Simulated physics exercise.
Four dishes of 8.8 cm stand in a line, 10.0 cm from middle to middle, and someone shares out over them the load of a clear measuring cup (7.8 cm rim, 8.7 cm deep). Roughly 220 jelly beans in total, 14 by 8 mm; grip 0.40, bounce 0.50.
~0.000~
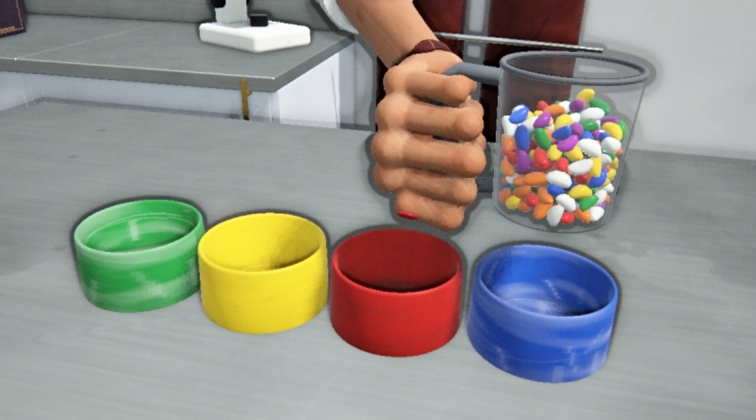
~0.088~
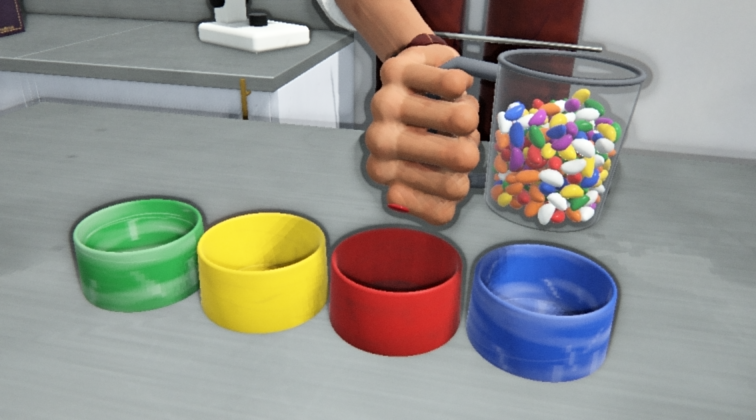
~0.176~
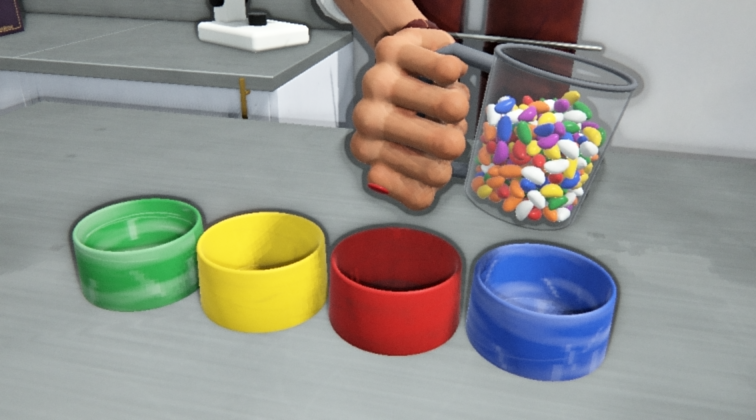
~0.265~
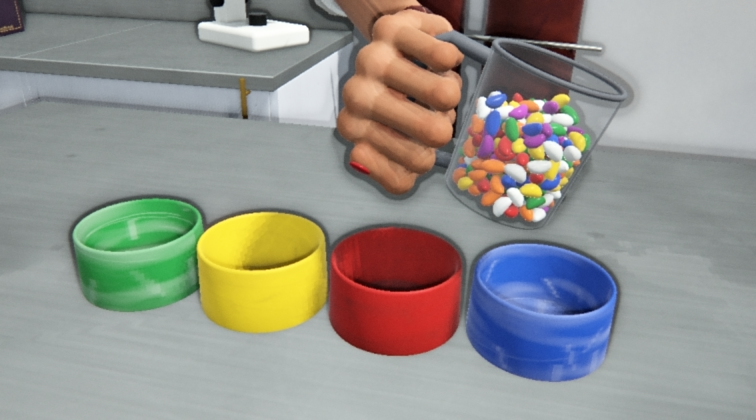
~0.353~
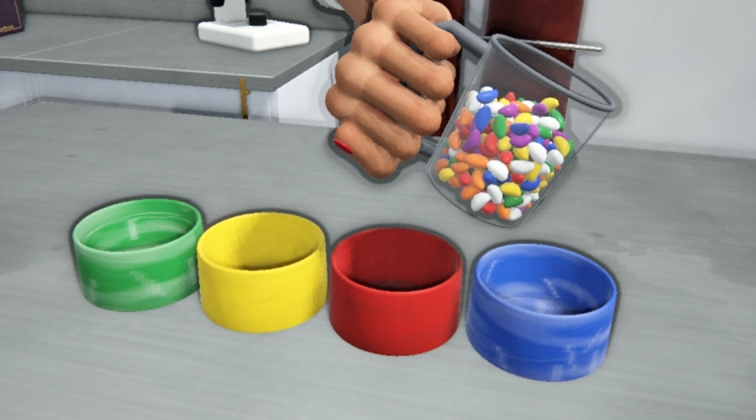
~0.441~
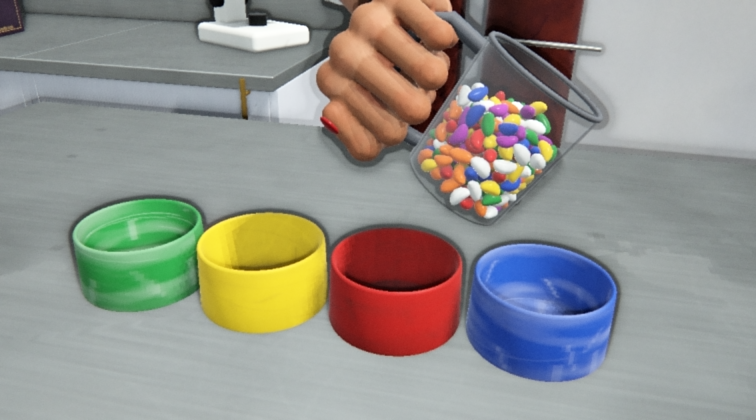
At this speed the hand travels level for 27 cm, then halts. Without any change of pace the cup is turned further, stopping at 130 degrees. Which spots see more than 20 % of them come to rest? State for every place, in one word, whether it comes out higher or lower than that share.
Red dish: Higher, blue dish: Lower, green dish: Lower, yellow dish: Lower, counter: Lower.
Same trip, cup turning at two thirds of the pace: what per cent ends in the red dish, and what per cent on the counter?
The red dish would get 40 and the counter 20.
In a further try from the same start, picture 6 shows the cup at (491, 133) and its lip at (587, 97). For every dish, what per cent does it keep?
Per cent kept: Red 10, blue 0, green 0, yellow 80.
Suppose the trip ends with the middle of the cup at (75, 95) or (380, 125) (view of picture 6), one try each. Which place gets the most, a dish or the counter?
The largest share ends at red first and at red second.
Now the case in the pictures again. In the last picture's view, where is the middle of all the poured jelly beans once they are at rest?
Roughly pixel (394, 282).
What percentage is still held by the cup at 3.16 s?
Somewhere near 0 per cent.
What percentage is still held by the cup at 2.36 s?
0 %.
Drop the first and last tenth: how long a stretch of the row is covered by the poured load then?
That stretch comes to around 5 cm.
After 1.60 s, tilt 129 degrees; cup holds 25 %, red 75 %.
After 2.36 s, tilt 130 degrees; cup holds 0 %, red 95 %.
After 3.16 s, tilt 130 degrees; cup holds 0 %, red 95 %.
By 3.5 s all is still; red 95 %, blue 0 %, green 0 %, yellow 0 %, counter 0 %.
